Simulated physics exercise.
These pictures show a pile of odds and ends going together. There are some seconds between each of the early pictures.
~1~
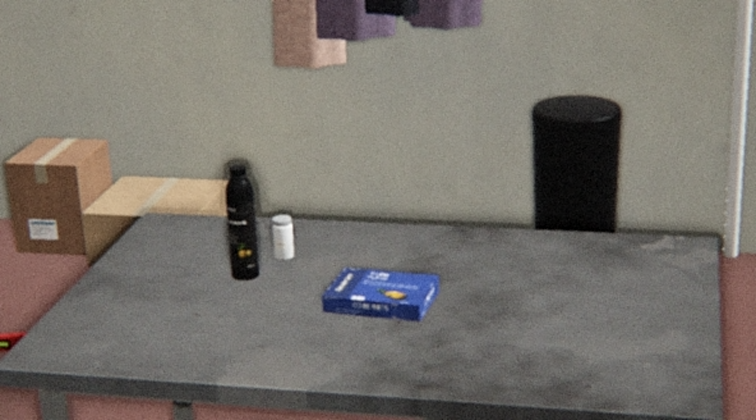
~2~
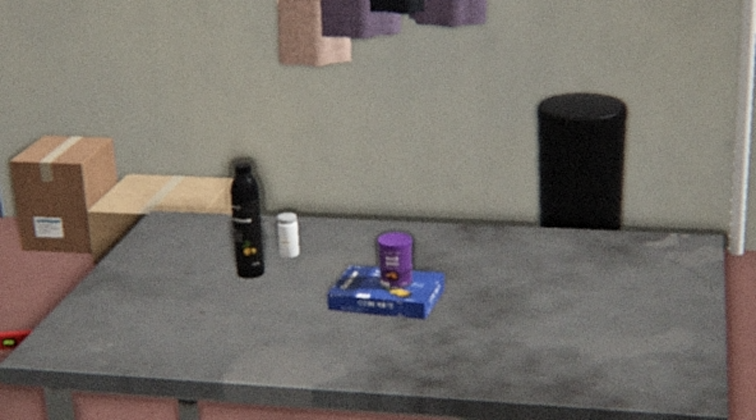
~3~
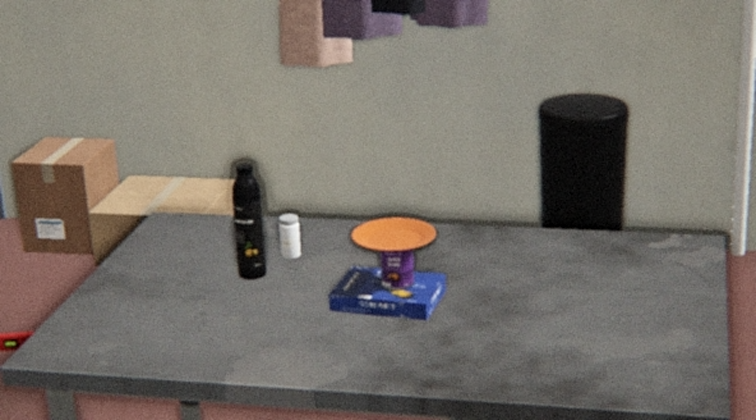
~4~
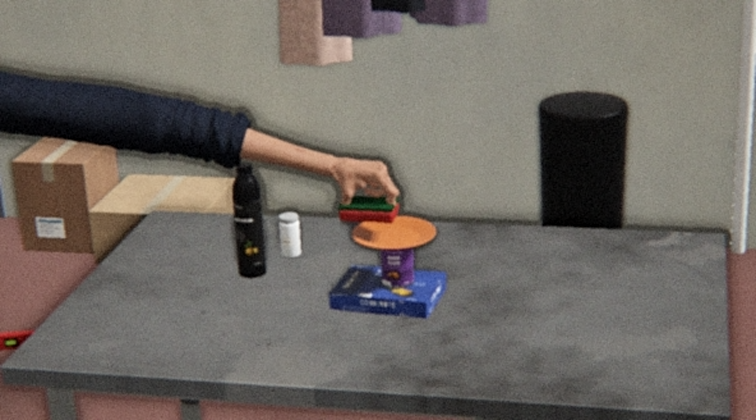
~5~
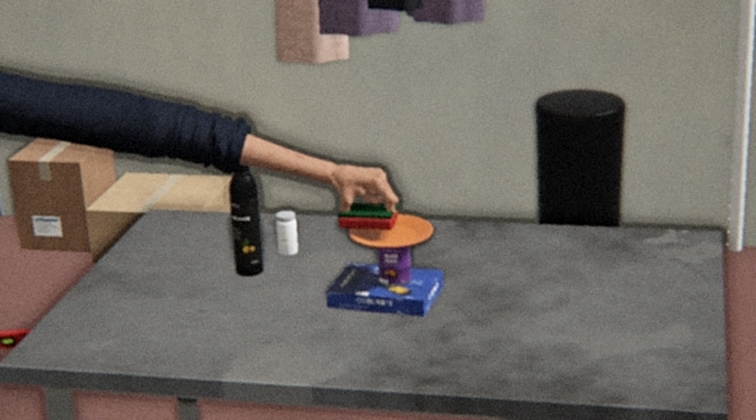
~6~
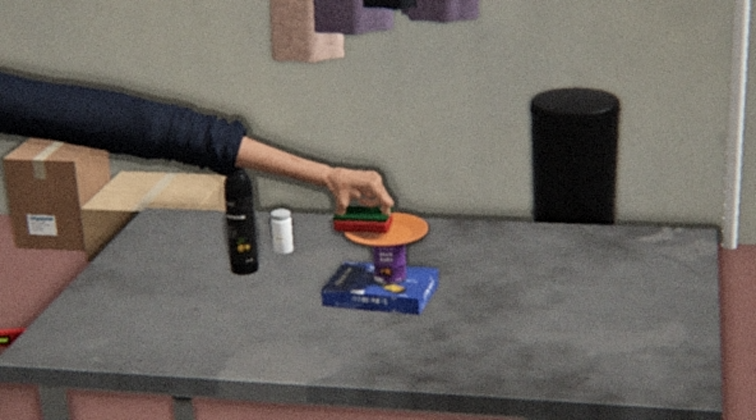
On a grey table beside a black bottle and a white shaker, a purple tin and then an orange plate appear stacked on a blue packet, and a hand reaches in from the left, lowering a red and green sponge slightly onto the plate.
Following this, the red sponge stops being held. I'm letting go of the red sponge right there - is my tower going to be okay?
Yes, it will be fine.
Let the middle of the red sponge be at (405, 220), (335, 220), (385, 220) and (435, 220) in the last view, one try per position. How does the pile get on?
On the first try the pile remains standing, on the second it topples, on the third it remains standing and on the fourth it topples.
Then, 0.80 s later than the last frame, all is still.
Then, 1.80 s later than the last frame, things are still on the move.
When it is over, all 6 as before. End places, in pixels of the last picture, red sponge near (363, 220). The pile holds.
